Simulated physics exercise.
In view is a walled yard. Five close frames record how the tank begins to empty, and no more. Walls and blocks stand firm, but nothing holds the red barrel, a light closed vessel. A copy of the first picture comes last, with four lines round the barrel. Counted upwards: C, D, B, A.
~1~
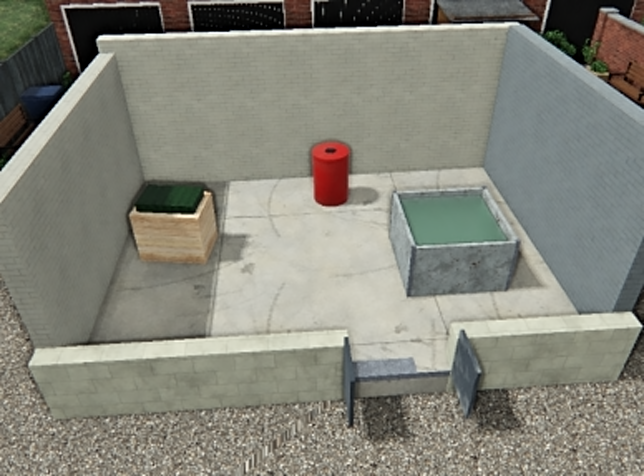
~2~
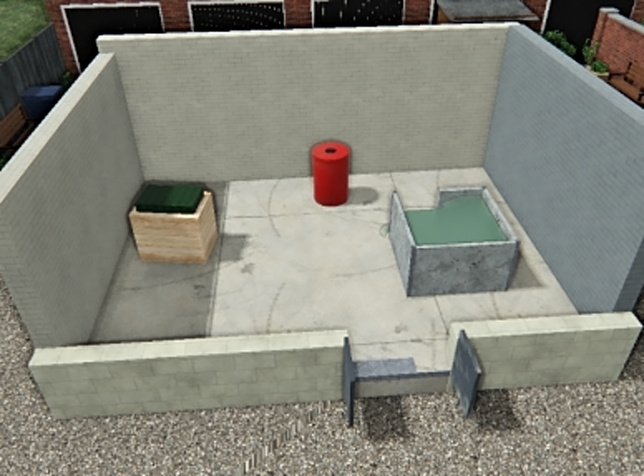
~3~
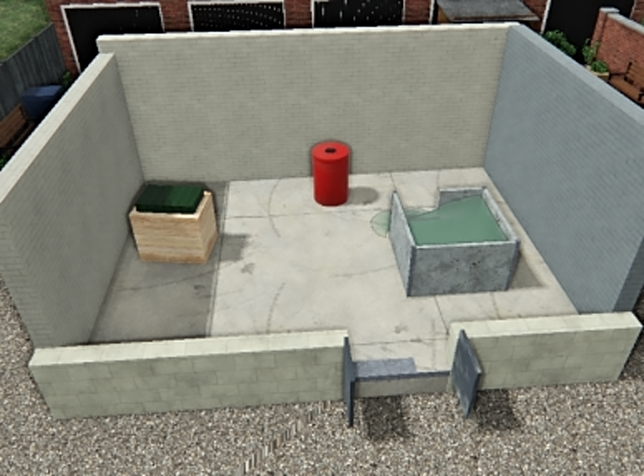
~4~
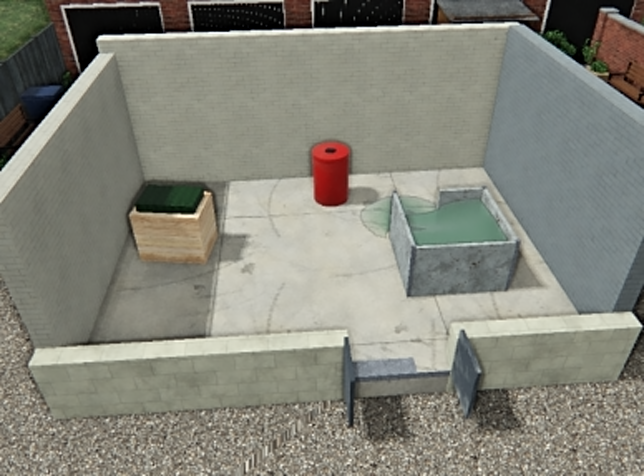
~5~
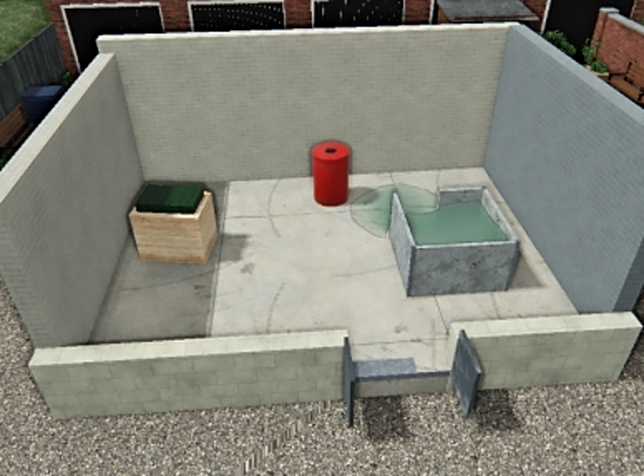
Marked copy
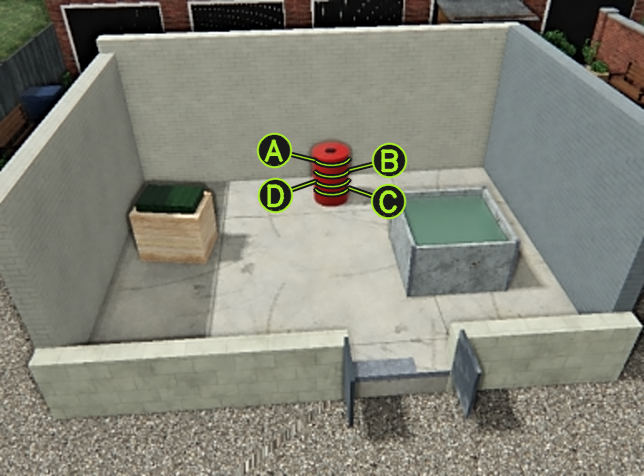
At the start, a walled yard holds a wooden box, a red barrel and a stone tank full of greenish water. A gap appears in the tank's back wall, then a thin puddle emerges behind its left side and widens leftward over the concrete as the tank's water level drops slightly.
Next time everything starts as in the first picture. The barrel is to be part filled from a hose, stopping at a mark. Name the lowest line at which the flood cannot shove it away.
C.
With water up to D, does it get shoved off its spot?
No, not at all.
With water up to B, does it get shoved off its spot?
No, that is safe.
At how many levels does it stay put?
All of them.
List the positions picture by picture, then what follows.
In the first frame, lid of the red barrel at (331, 151); tank full, its middle at (451, 220); open gate at (399, 329).
In the second frame, water covers 1 % of the ground, mostly out of sight from here.
In the third frame, 3 % of the ground wet, in view closest to the barrel at (379, 217).
In the fourth frame, 5 % of the ground wet, in view closest to the barrel at (366, 212).
In the fifth frame, lid of the red barrel at (331, 151); 7 % of the ground wet, in view closest to the barrel at (360, 202).
On the marked copy, A at (333, 165); B at (333, 176); C at (333, 194); D at (333, 186); from the bottom up C, D, B, A.
Choosing A, it does not move.
Choosing B, it does not move.
Choosing C, it does not move.
Choosing D, it does not move.
